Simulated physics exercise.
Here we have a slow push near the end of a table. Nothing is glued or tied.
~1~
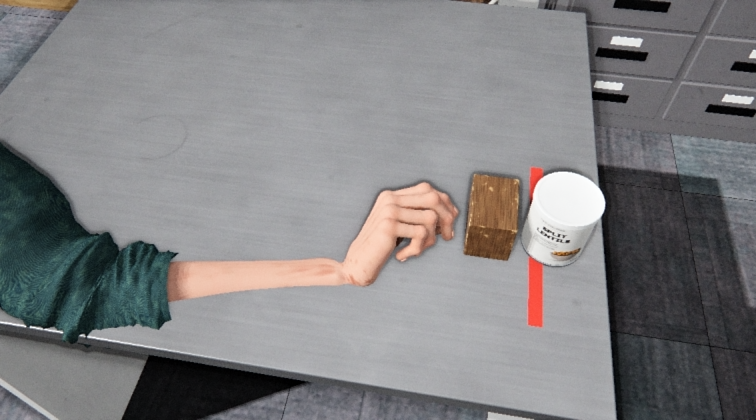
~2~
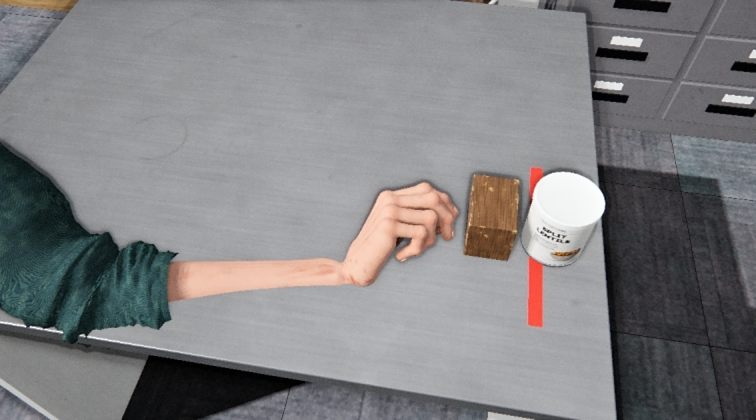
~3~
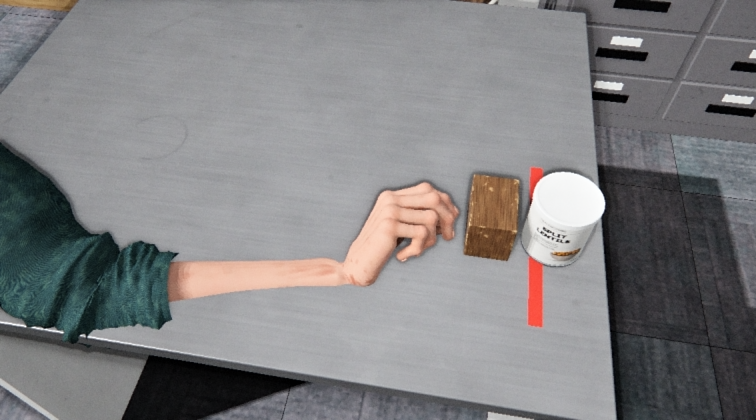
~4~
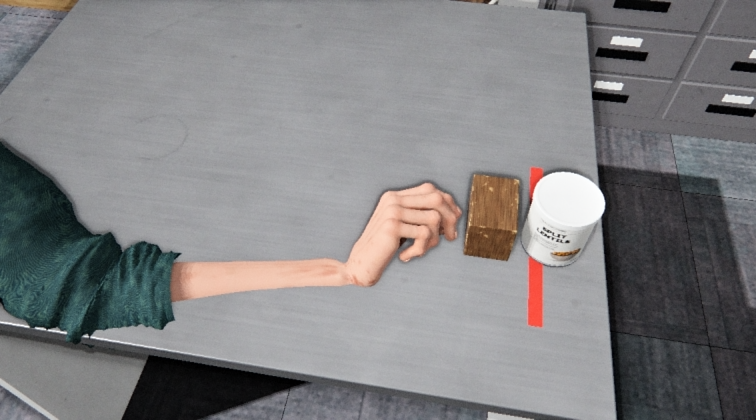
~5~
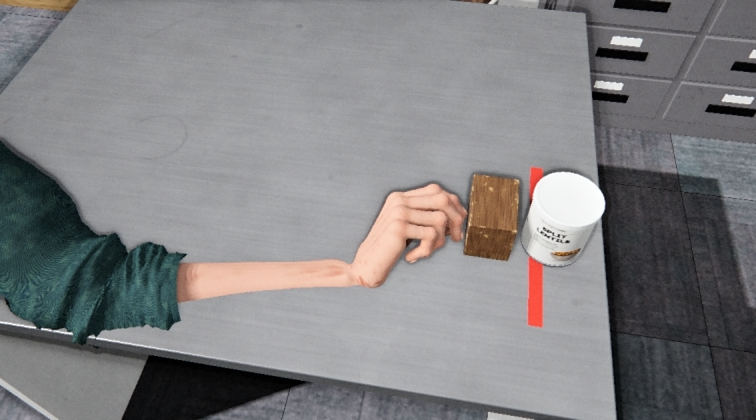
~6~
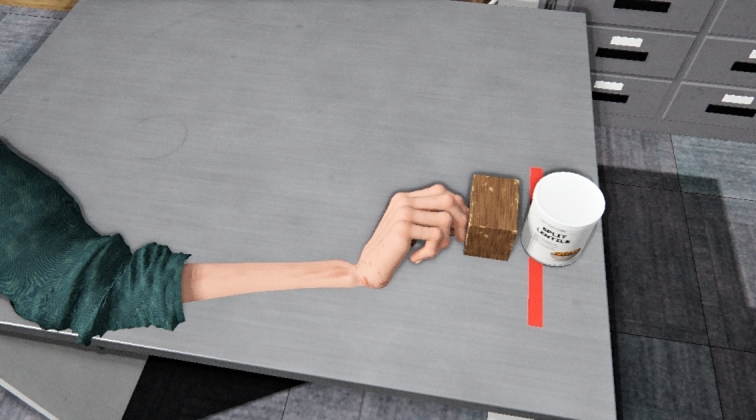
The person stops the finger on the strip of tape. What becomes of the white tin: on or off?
As it turns out, the white tin goes over the edge.
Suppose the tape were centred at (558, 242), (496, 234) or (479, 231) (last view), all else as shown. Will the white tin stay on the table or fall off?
Try by try, it drops to the floor; remains on top; stays on the table.
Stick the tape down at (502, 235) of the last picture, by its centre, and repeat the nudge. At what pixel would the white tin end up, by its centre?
It ends around (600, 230).
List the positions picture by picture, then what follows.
The first frame shows white tin (560, 221); brown block (492, 218).
The second frame shows white tin (560, 221); brown block (491, 218).
The third frame shows white tin (560, 221); brown block (491, 218).
The fourth frame shows white tin (560, 221); brown block (491, 218).
The fifth frame shows white tin (560, 221); brown block (491, 218).
The sixth frame shows white tin (560, 221); brown block (491, 218).
Then, 1.20 s later than the last frame, white tin tilted by 44° near (655, 253).
When it is over, the white tin falls off the table.
